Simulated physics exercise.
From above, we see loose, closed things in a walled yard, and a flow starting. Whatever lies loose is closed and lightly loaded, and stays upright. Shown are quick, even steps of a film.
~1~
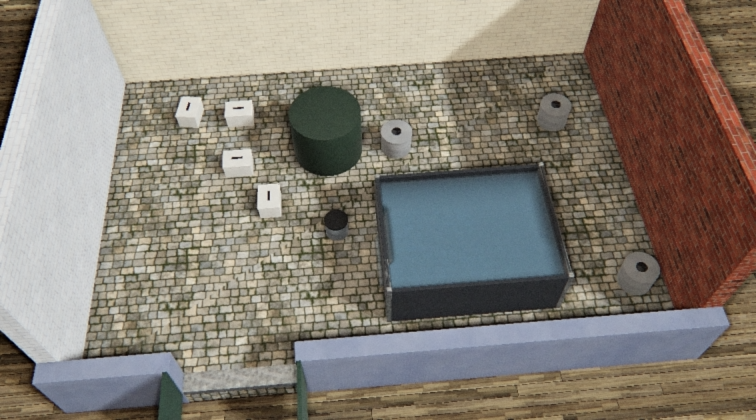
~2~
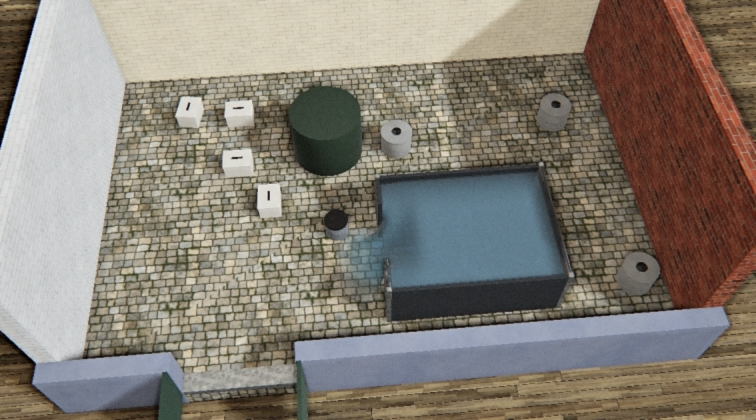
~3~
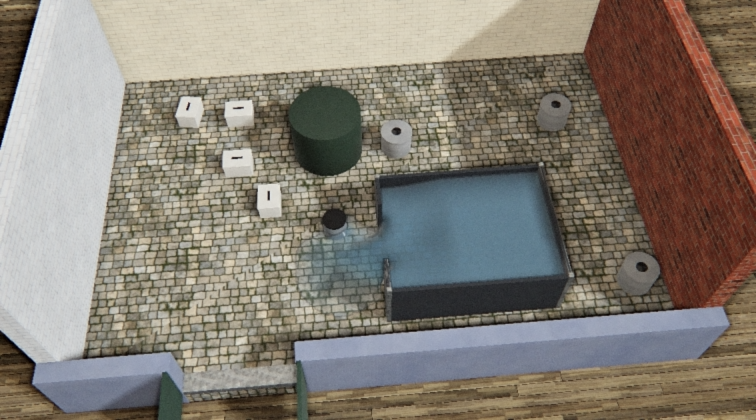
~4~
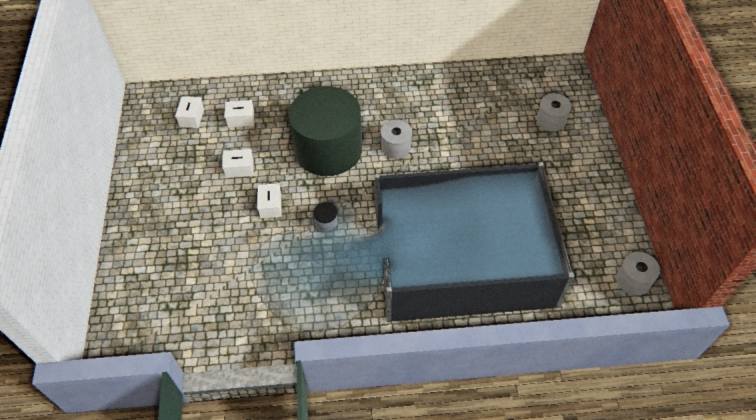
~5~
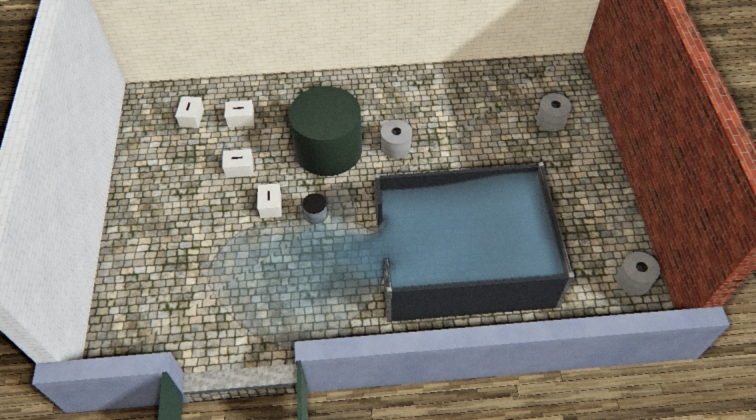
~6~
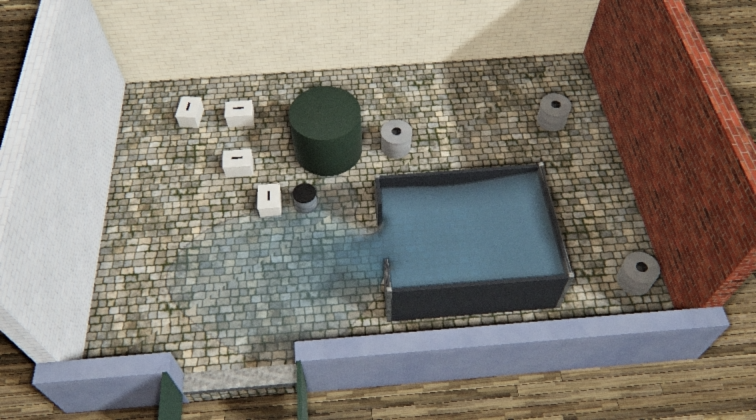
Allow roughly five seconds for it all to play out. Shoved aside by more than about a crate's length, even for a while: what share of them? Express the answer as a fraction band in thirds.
Fraction band: 1/3 to 2/3.
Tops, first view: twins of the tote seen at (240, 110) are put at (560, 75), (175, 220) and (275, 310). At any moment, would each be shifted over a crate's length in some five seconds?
The first sits tight, the second travels far, the third travels far.
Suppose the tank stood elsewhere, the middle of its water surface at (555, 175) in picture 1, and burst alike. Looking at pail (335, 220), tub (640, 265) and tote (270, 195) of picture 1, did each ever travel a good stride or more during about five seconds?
Lab note - in sequence: Displaced that much; less than that; displaced that much.
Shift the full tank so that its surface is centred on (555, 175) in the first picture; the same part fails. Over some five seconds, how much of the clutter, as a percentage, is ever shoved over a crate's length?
Around 40 %.
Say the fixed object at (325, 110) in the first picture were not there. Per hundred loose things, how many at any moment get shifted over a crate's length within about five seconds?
My guess is close to 50 per cent of them.
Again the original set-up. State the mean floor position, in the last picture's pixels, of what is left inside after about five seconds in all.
Roughly at (352, 129) in the last view.
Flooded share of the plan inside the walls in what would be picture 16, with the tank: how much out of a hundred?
Close to 50 per cent, tank included.
A moment on, 1 of 8 are well off their spots; 0 afloat.
Next, 3 of 8 are well off their spots; 0 afloat.
Later, 3 of 8 are well off their spots; 2 afloat.
In the end, 3 of 8 are well off their spots, and 3 have been at some point; 2 afloat.
